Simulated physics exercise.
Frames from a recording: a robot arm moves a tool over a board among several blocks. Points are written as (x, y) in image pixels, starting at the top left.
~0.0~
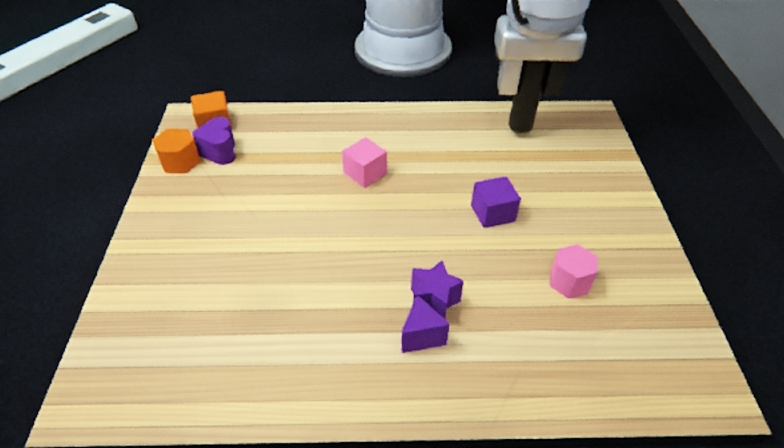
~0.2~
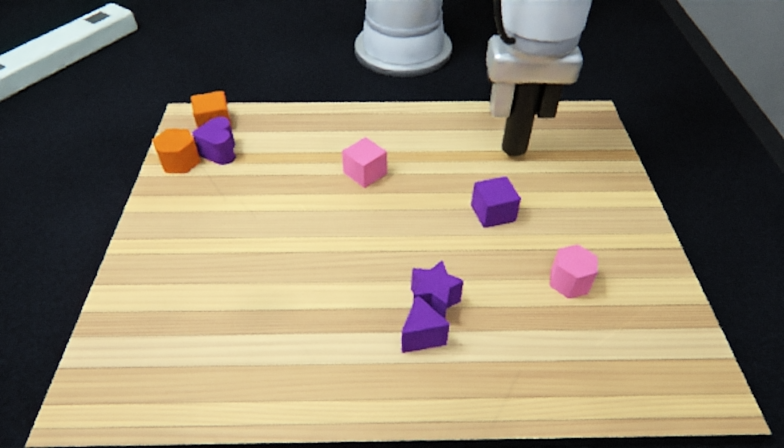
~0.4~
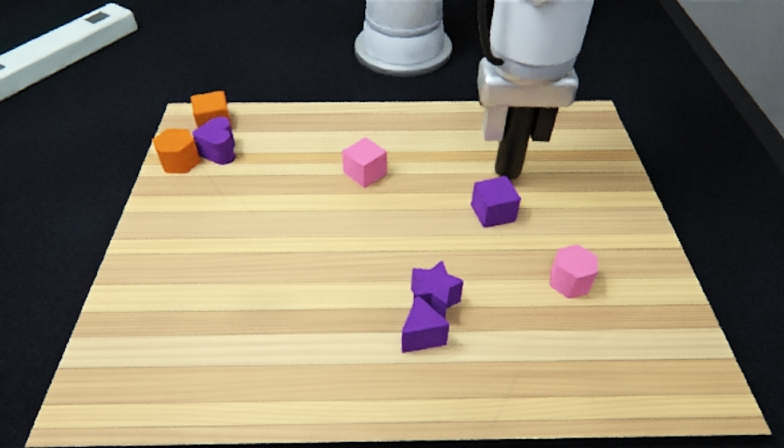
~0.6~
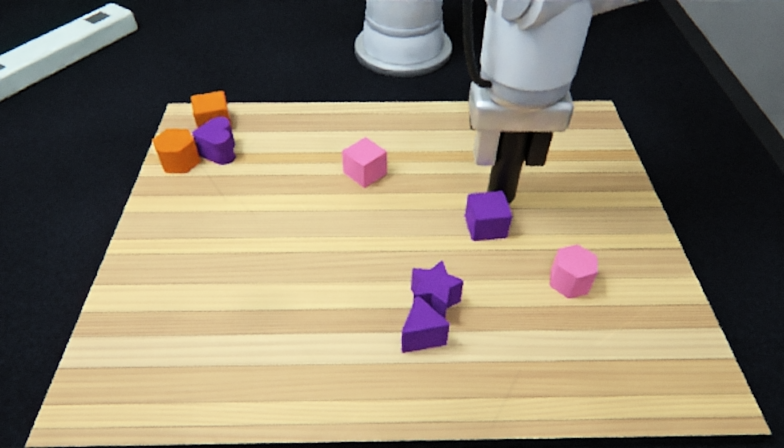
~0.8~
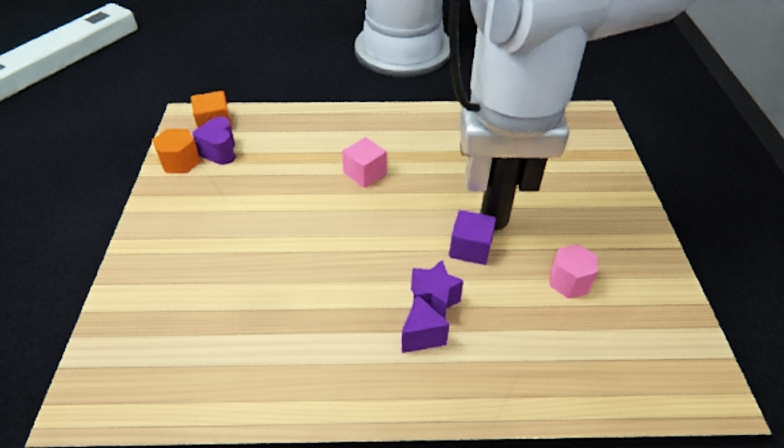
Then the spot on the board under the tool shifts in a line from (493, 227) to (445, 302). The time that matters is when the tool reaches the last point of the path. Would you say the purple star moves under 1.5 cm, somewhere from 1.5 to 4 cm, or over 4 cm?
Between 1.5 and 4 cm.
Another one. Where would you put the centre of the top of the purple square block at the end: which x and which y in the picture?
It should be at (418, 255) by then.
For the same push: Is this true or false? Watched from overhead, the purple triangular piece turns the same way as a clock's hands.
False - the claim does not hold.
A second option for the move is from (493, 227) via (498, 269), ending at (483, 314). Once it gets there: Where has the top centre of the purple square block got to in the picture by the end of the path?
I'd guess (463, 244).
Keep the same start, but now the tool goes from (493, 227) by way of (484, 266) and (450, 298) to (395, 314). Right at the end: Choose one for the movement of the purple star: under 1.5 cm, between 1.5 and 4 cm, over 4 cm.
It gets moved over 4 cm.
What follows on the original path. One third of the way, tool (479, 244); purple square block (453, 243), turned 35° clockwise.
Two thirds of the way, tool (463, 269); purple triangular piece (424, 325), turned 20° anticlockwise; purple star (411, 286), turned 40° anticlockwise; purple square block (428, 254), turned 75° clockwise.
At the end, tool (445, 296); purple triangular piece (424, 325), turned 20° anticlockwise; purple star (406, 290), turned 35° anticlockwise; purple square block (418, 255), turned 95° clockwise.
